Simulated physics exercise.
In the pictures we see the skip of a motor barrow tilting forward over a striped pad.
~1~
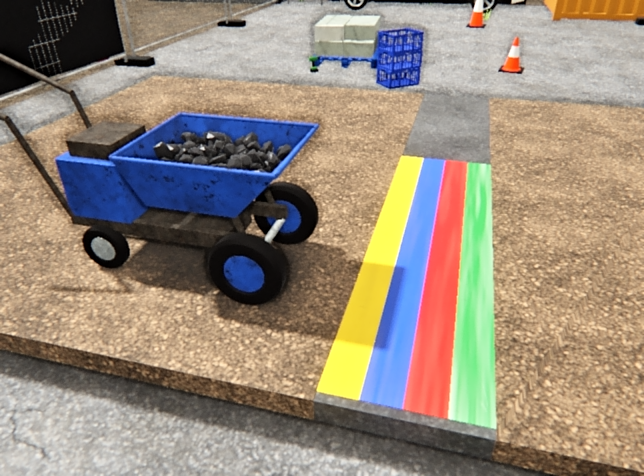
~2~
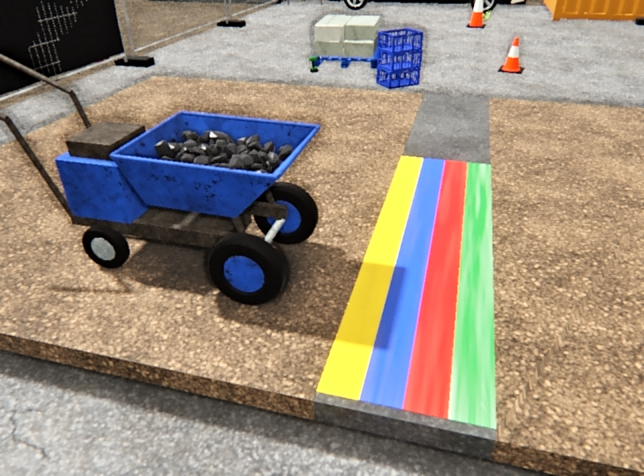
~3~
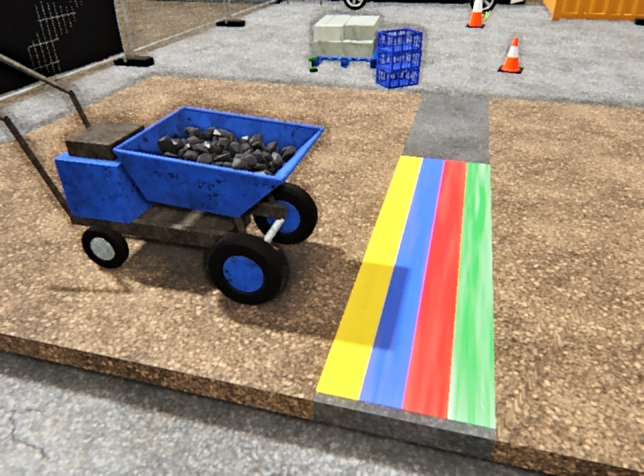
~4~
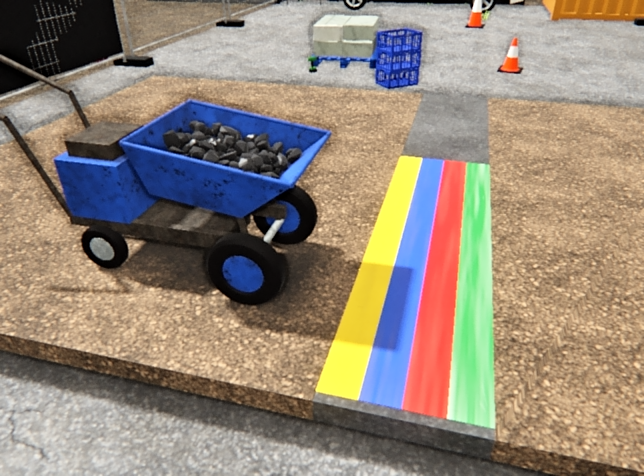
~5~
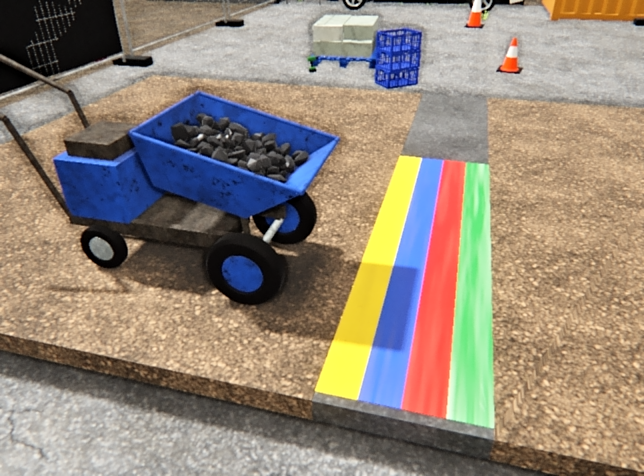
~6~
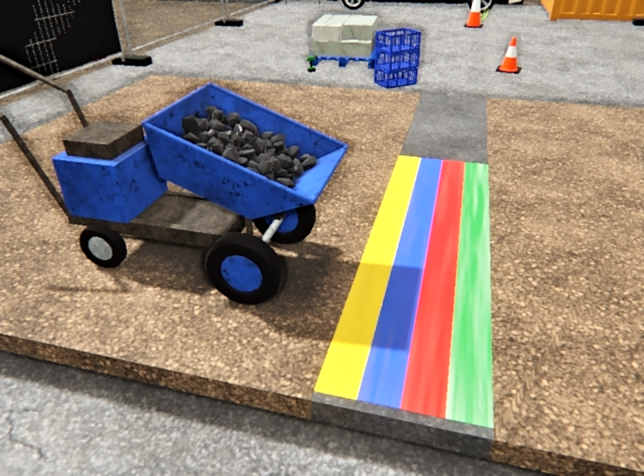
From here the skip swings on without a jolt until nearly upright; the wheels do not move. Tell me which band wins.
I would say the blue band.
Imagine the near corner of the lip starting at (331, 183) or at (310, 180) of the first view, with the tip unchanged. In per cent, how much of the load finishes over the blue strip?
The shares come out close to 0 and 10 per cent, in that order.
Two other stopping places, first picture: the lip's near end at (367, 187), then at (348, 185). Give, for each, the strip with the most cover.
First spot: That green strip; second spot: Green.
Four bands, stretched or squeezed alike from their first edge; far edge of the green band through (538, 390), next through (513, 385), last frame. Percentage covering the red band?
In turn, 20 and 20 in a hundred.
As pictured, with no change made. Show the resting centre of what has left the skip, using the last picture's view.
Centre at rest, last view: Approx. (419, 285).
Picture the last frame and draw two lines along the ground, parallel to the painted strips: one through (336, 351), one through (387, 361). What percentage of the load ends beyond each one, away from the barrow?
In order: 80 per cent, then 60 per cent.
Just after the last frame, skip tipped steeply; every one in the skip.
A moment on, skip tipped right over; roughly half in the skip; about a tenth over the yellow strip; roughly a quarter over the blue strip; about a tenth over the red strip.
Further on, skip tipped right over; roughly a quarter in the skip; about a tenth over the yellow strip; roughly a third over the blue strip; roughly a quarter over the red strip; about a tenth over the green strip; just a few off the paint.
When it is over, skip tipped right over; roughly a quarter in the skip; about a tenth over the yellow strip; roughly a third over the blue strip; roughly a quarter over the red strip; about a tenth over the green strip; about a tenth off the paint.
